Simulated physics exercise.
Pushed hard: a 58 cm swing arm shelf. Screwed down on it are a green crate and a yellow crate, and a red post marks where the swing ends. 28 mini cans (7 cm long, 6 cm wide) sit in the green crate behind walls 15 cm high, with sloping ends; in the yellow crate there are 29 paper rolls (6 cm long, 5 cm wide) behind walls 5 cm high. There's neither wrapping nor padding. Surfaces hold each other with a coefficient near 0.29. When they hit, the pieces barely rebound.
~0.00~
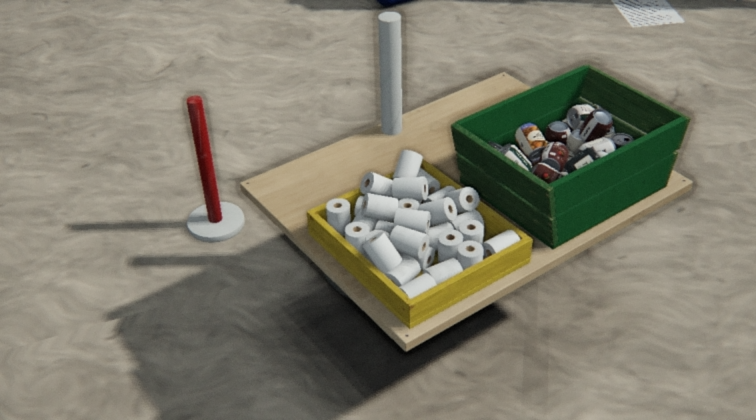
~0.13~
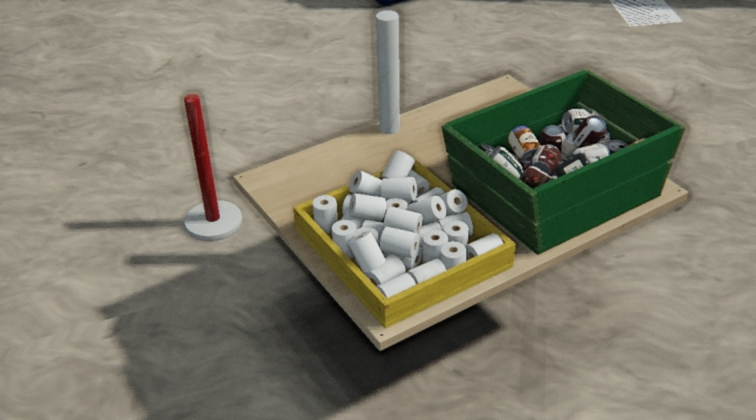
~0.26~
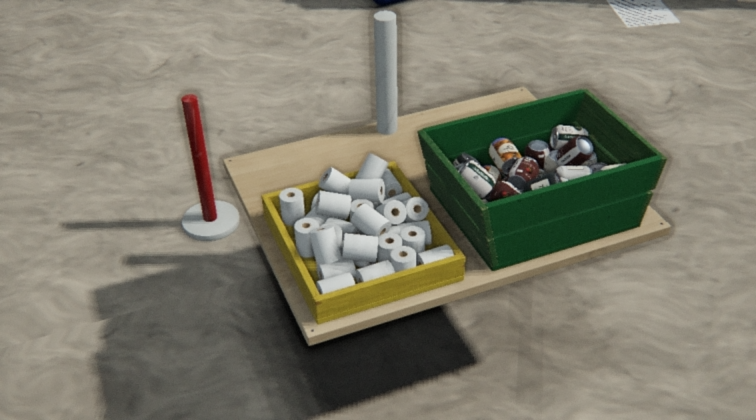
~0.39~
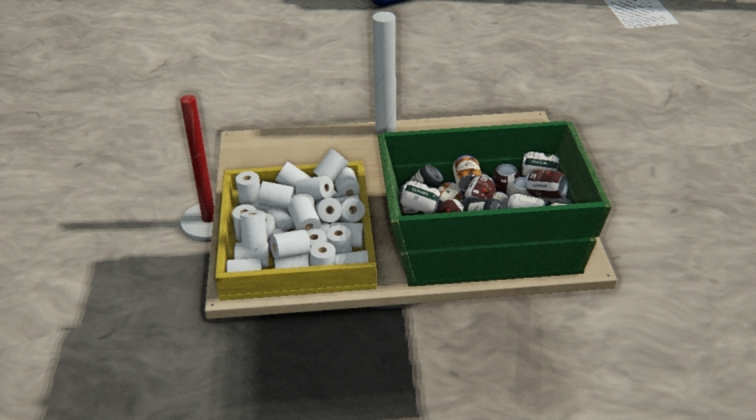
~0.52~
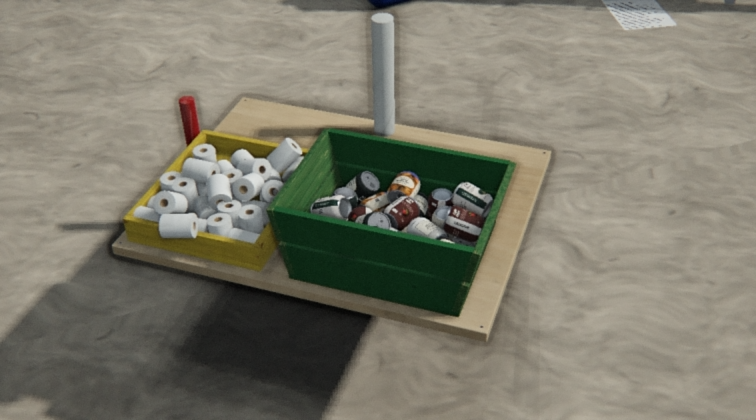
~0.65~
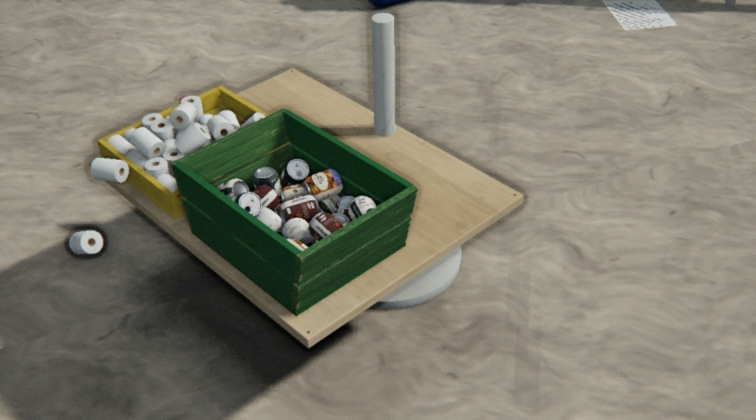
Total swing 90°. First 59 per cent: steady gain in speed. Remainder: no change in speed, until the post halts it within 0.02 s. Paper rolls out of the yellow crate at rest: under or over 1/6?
Over 1/6.
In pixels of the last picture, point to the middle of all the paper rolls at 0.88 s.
Around (200, 122) in pixels.
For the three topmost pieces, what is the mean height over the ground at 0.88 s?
I'd say near 58 cm.
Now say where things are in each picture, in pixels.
In the first picture (places track the rim corner closest to us here), yellow crate (408, 300); green crate (551, 186); 0° round; all still inside.
The second picture shows yellow crate (383, 299); green crate (535, 191); 3° round.
The third picture shows yellow crate (316, 296); green crate (486, 206); 14° round.
The fourth picture shows yellow crate (219, 273); green crate (398, 219); 31° round.
The fifth picture shows yellow crate (129, 215); green crate (274, 208); 55° round; 1 out, the lowest roll at (179, 226).
The sixth picture shows yellow crate (104, 139); green crate (176, 163); 83° round; 2 out, the lowest roll at (86, 242).
After 0.68 s, end of the swing.
After 0.76 s, the green crate has all 28 and the yellow crate is down by 2 of 29.
After 0.88 s, the green crate has all 28 and the yellow crate is down by 6 of 29.
After 1.10 s, the green crate has all 28 and the yellow crate is down by 8 of 29.
Final count (at 1.53 s), the green crate has all 28 and the yellow crate is down by 8 of 29. Asked share, 8 of 29, 28 per cent.
